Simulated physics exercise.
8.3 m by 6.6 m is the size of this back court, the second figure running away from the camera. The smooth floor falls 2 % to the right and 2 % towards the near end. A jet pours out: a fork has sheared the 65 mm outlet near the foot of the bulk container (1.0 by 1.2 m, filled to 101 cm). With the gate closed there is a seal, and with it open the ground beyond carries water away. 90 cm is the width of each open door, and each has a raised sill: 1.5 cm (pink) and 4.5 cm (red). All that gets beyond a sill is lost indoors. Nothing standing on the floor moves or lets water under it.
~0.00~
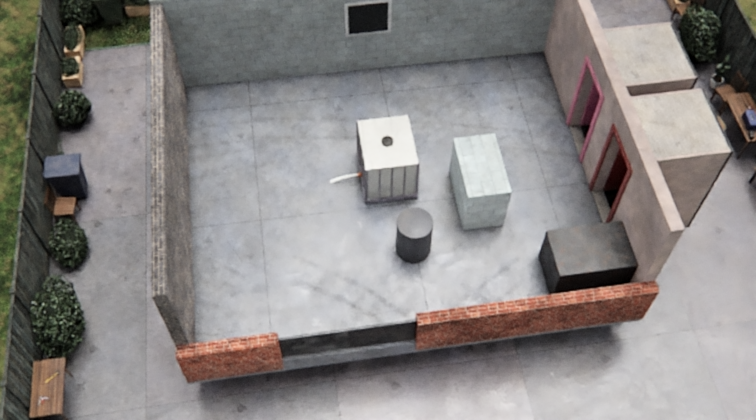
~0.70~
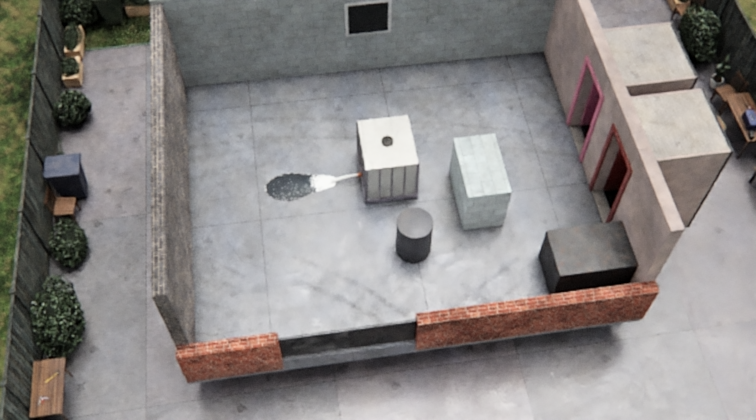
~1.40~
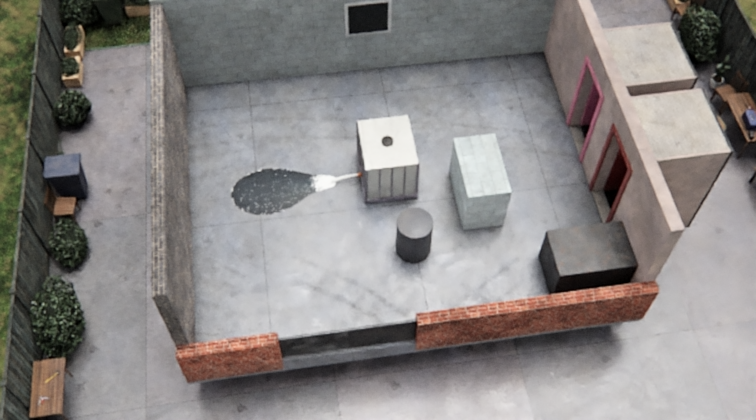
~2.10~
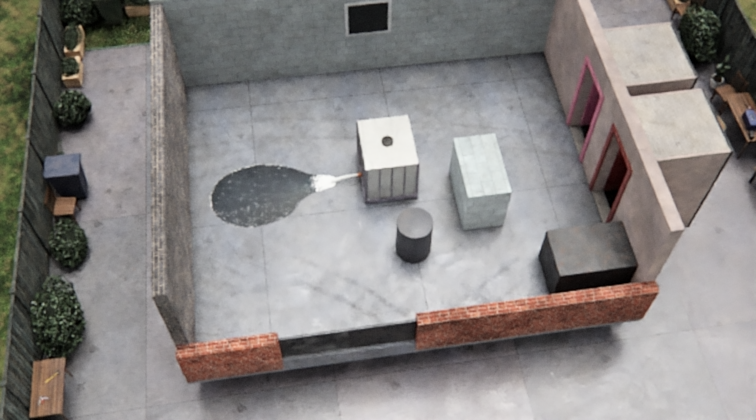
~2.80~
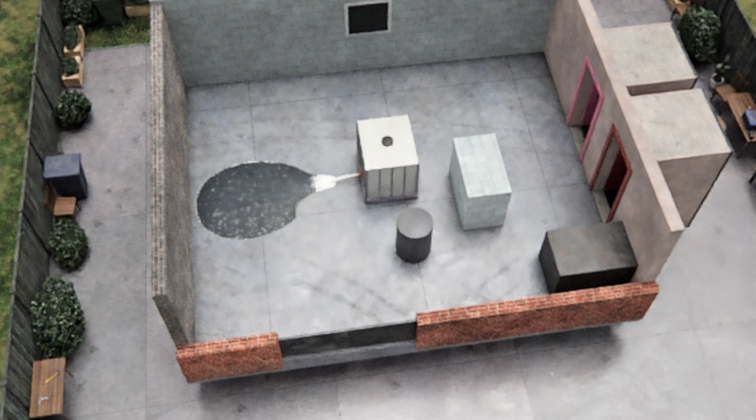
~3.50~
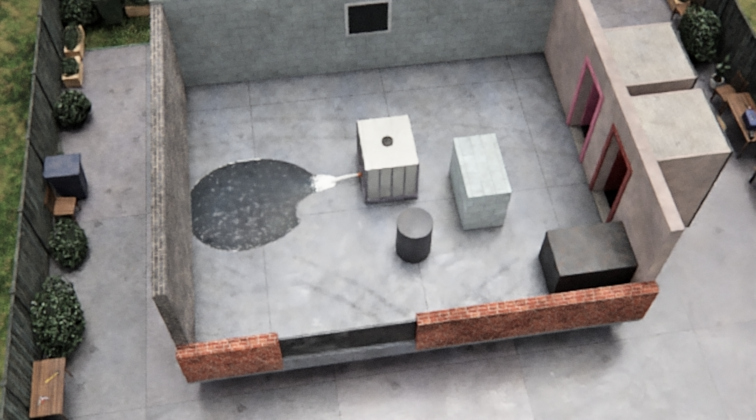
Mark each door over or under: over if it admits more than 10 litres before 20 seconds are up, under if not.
Pink door: Under, red door: Under.
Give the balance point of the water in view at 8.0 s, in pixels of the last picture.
I'd say somewhere about (248, 228).
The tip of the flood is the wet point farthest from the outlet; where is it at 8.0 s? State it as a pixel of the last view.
(205, 314).
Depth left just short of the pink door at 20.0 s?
0.0 cm.
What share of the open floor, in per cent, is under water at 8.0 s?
I'd say some 15 in a hundred.
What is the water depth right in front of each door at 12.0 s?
In centimetres, pink: 0.0; red: 0.0.
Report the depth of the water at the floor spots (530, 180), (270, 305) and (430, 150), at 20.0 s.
Depths in turn: Around 0.0 cm, 0.8 cm, 0.0 cm.
After 5.0 s water covers 10 % of the floor and is deepest (2 cm) near (321, 182); pink door not reached, red door not reached.
After 8.0 s water covers 15 % of the floor and is deepest (2 cm) near (321, 182); pink door not reached, red door not reached.
After 12.0 s water covers 20 % of the floor and is deepest (2 cm) near (276, 349); pink door not reached, red door not reached.
After 16.0 s water covers 25 % of the floor and is deepest (3 cm) near (295, 347); pink door not reached, red door not reached.
After 20.0 s water covers 30 % of the floor and is deepest (7 cm) near (630, 303); pink door not reached, red door not reached.
